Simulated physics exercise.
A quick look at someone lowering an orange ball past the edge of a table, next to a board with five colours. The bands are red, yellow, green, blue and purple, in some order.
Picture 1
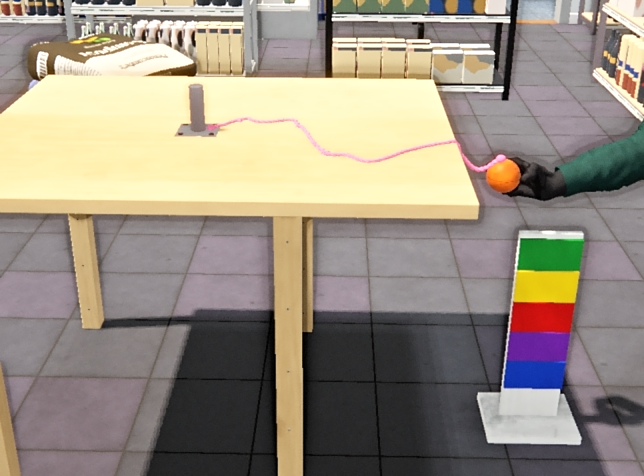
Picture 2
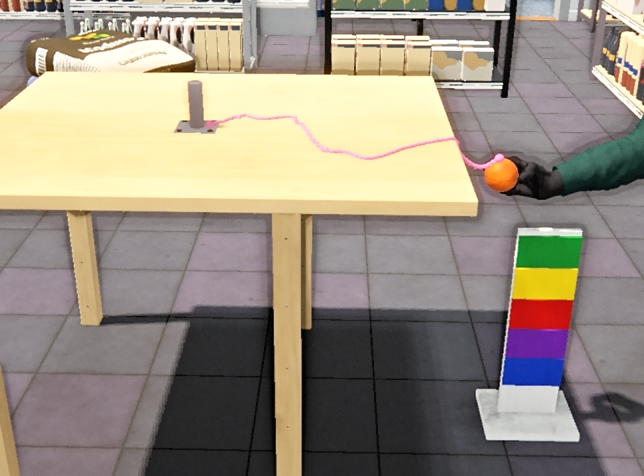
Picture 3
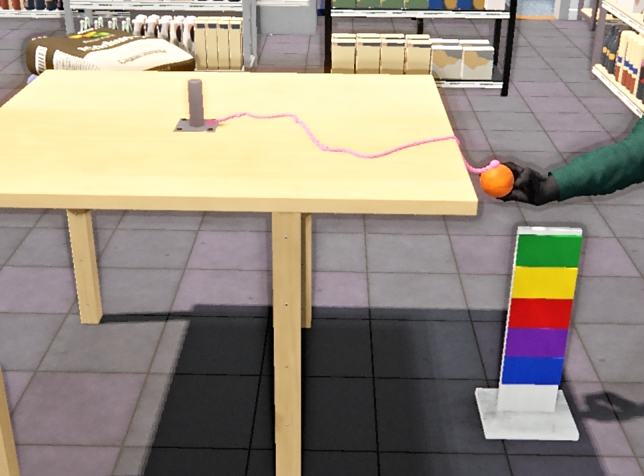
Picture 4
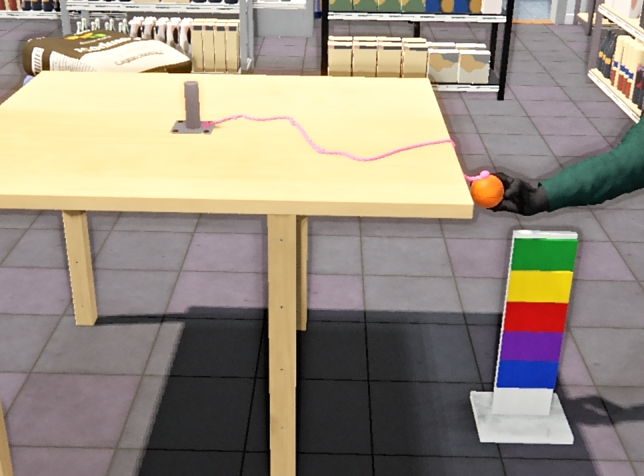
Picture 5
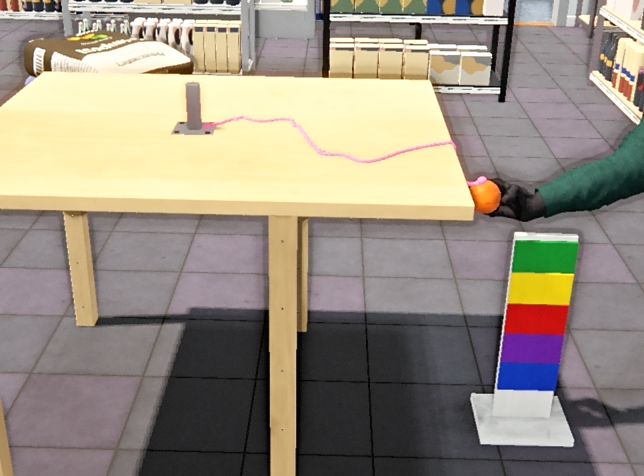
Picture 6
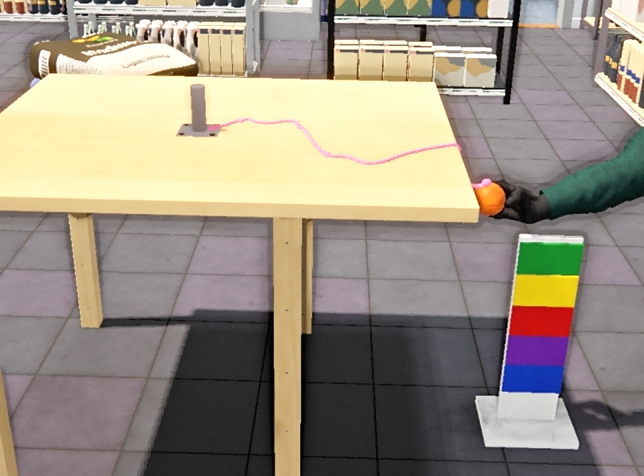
In a store-like room, a gloved hand holds an orange ball tied to a pink cord at the right edge of a wooden table, moving it slightly left and down beside an upright panel of colored bands.
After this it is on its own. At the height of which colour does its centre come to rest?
The purple one.
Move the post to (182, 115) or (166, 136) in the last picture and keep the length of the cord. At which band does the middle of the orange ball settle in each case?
One after the other, red; red.
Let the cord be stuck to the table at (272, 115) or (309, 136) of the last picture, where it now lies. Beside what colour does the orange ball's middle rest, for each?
One after the other, red; yellow.
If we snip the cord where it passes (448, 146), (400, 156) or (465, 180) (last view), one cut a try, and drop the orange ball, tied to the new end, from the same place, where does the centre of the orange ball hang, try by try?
The places are (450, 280), (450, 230) and (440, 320).
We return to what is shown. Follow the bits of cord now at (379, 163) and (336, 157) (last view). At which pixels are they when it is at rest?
The first at (453, 191), the second at (456, 147).
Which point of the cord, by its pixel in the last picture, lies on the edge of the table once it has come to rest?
That spot is around (336, 157).
A little later, ball near (430, 344); level with purple.
Next, ball near (442, 342); level with purple.
When it is over, ball near (437, 344); level with purple. The cord holds its middle at purple.
